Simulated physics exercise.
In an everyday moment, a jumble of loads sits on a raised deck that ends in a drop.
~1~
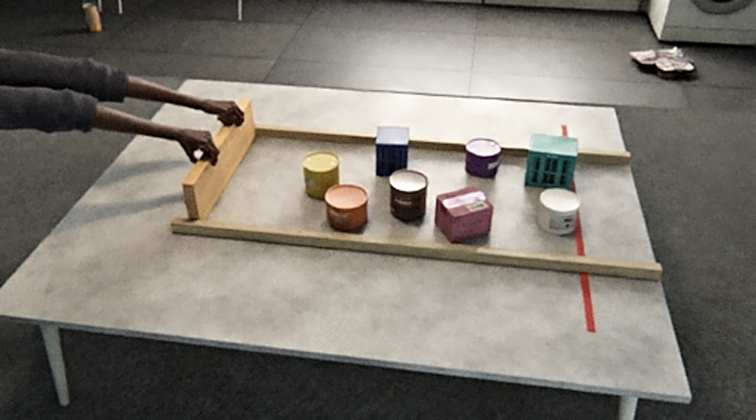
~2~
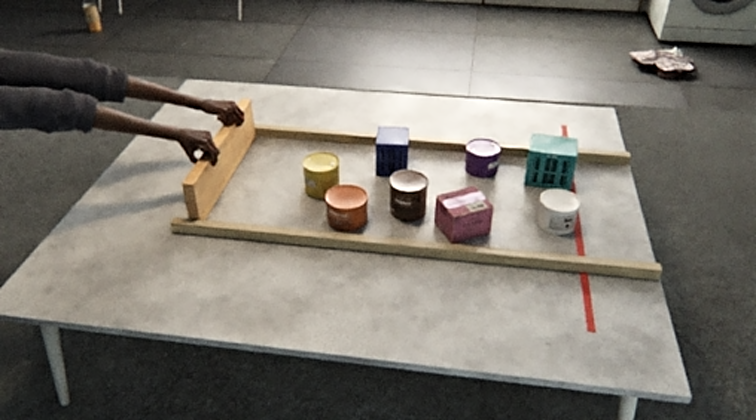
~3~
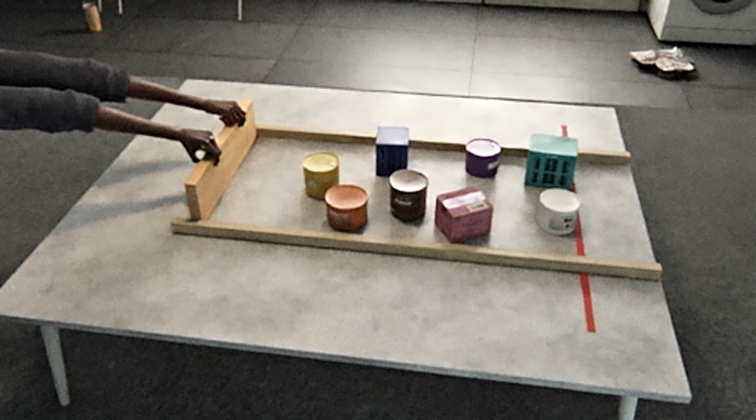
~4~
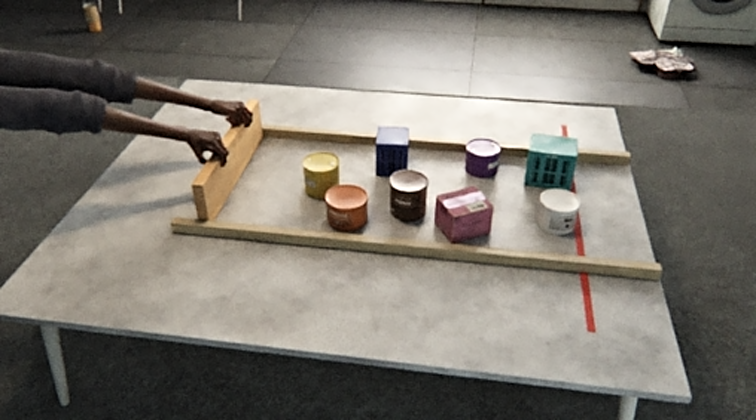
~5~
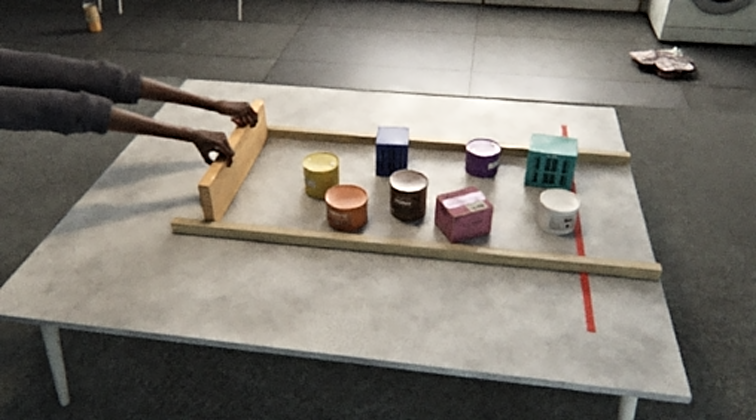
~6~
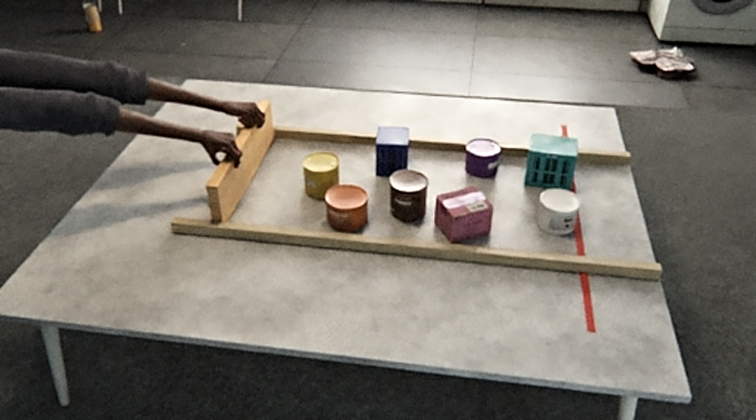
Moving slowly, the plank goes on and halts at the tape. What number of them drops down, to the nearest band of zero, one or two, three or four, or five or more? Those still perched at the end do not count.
My prediction is one or two fallers.
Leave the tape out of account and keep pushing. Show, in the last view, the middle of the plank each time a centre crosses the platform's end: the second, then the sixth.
I'd say close to (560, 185), and after that close to (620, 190).
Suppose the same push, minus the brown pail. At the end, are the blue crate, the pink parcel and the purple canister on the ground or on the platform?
Outcome: Blue crate is not lost; pink parcel is not lost; purple canister is not lost.
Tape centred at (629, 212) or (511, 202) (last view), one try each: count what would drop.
In order, 8 then 0.
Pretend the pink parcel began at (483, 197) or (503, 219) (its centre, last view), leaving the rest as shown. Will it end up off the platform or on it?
First place: It is not lost; second place: It is not lost.
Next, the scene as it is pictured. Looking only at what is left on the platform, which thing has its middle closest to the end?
Foremost: The pink parcel.
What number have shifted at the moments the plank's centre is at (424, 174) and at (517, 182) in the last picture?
Moved so far: 5, later 8.
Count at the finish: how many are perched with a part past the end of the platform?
The count would be 2.
A little later, none off yet; white pail at rest near (558, 212); turquoise crate at rest near (551, 162); purple canister at rest near (482, 158).
When it is over, the number that fall off is one or two; down, turquoise crate and white pail.
